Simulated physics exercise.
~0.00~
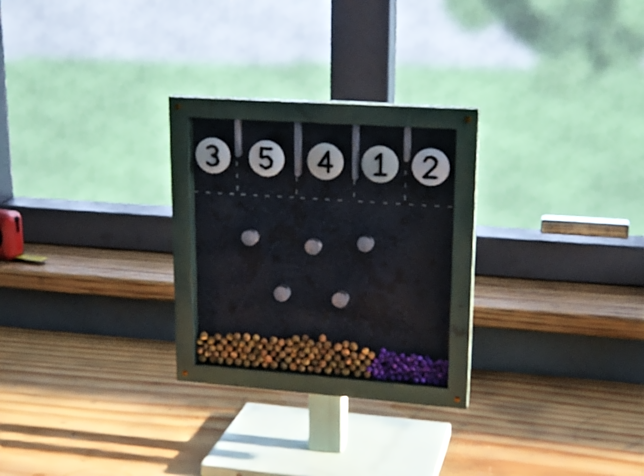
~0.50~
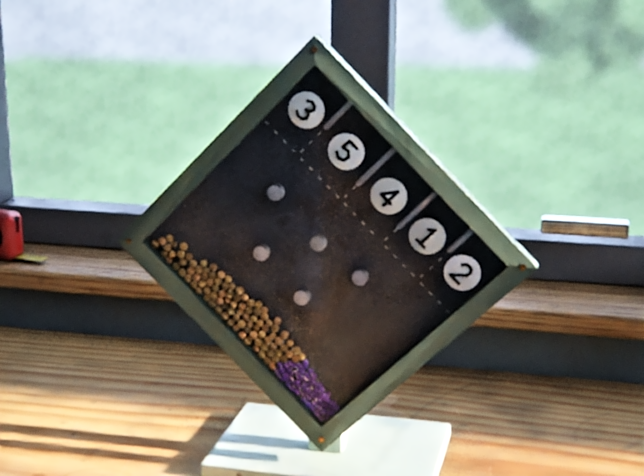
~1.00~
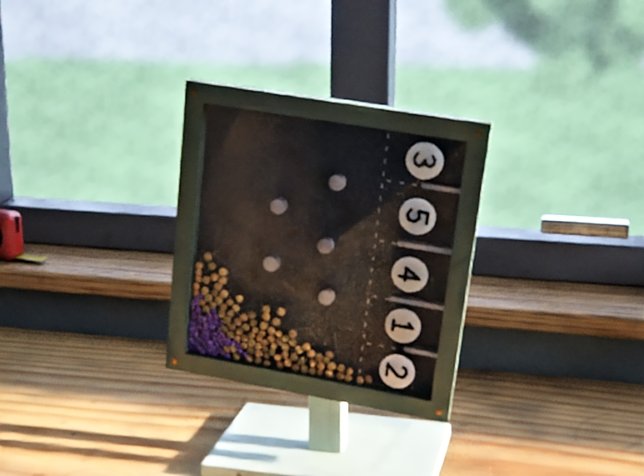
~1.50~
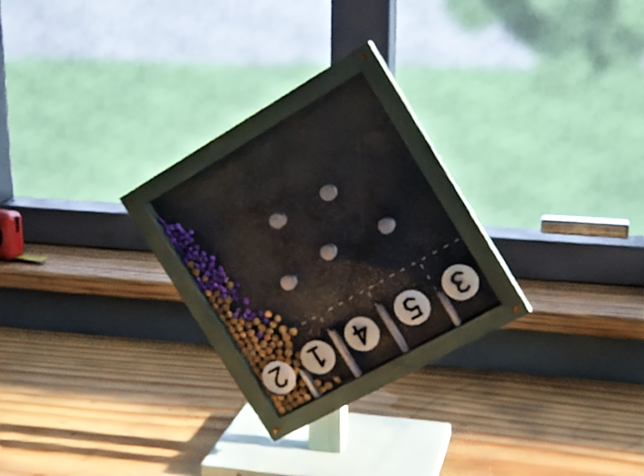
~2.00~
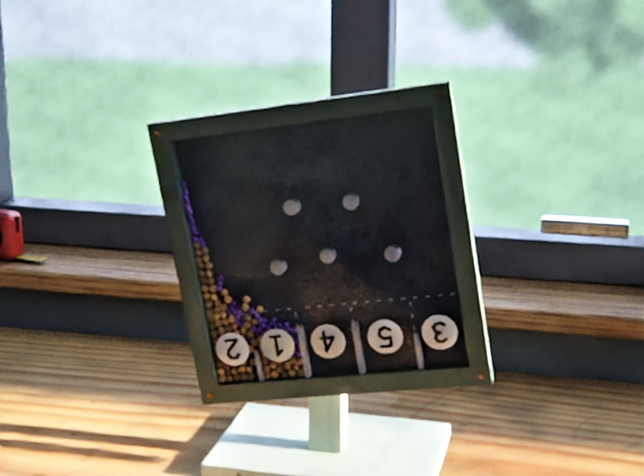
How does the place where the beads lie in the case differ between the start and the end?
At the start the beads lie in a layer across the bottom of the case, opposite the numbered pockets. At the end they are gathered at the lower left, in the pockets marked two and one and up along the left wall.
